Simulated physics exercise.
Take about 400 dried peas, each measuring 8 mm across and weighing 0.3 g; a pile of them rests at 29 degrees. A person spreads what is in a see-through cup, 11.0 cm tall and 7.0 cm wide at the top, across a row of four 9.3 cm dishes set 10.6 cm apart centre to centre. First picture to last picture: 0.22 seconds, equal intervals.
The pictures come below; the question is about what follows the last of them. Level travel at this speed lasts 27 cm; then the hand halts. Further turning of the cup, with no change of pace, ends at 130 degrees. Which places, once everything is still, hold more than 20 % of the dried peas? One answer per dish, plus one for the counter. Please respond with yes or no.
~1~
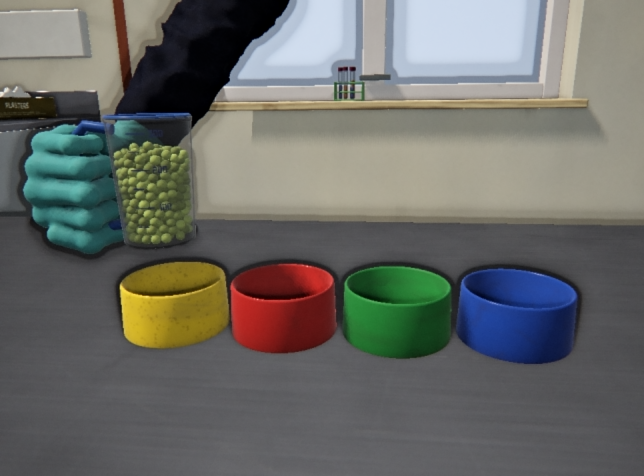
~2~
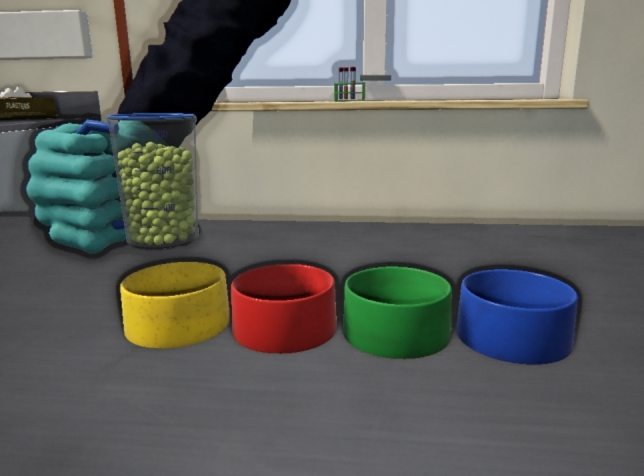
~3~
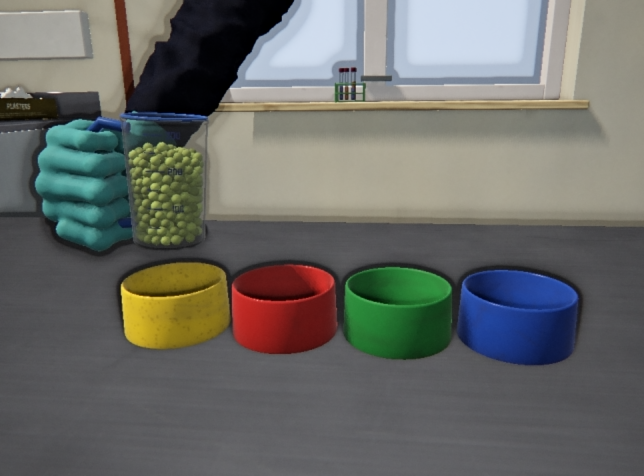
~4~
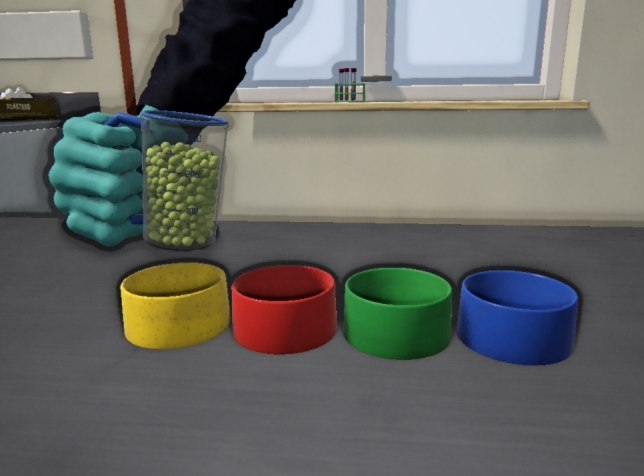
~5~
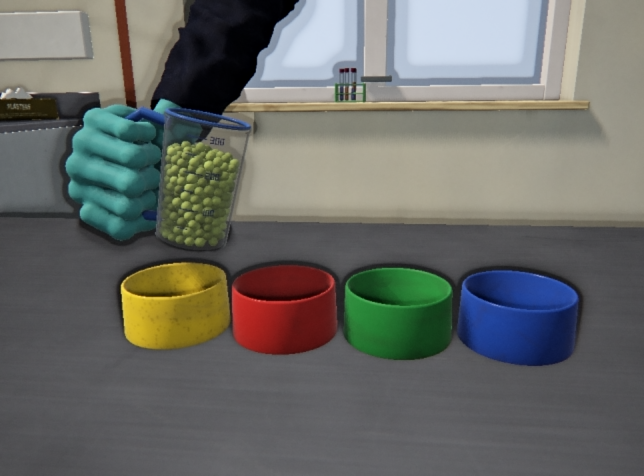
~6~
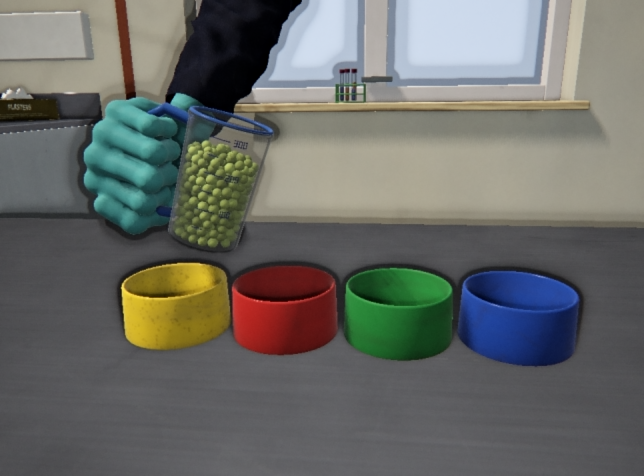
Red dish no, blue dish yes, green dish no, yellow dish no, counter no.
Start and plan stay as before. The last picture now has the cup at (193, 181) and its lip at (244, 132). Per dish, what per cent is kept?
Dish by dish: Red 0 per cent, blue 100 per cent, green 0 per cent, yellow 0 per cent.
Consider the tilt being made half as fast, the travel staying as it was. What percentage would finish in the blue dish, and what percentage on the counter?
The blue dish would get 100 and the counter 0.
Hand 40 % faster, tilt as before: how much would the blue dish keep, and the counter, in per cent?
Blue 100, counter 0.
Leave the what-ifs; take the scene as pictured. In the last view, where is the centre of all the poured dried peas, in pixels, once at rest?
Est. centre at rest: (522, 313) px.
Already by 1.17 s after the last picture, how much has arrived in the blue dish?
Around 95 in a hundred by then.
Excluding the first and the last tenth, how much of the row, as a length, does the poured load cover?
I'd put it near 6 cm.
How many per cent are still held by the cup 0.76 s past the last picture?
80 %.
Then, 0.46 s after the last picture, tilt 72 degrees; cup holds 100 %.
Then, 0.76 s after the last picture, tilt 107 degrees; cup holds 80 %, blue 15 %.
Then, 1.17 s after the last picture, tilt 130 degrees; cup holds 0 %, blue 95 %.
In the end, red 0 %, blue 95 %, green 0 %, yellow 0 %, counter 5 %.
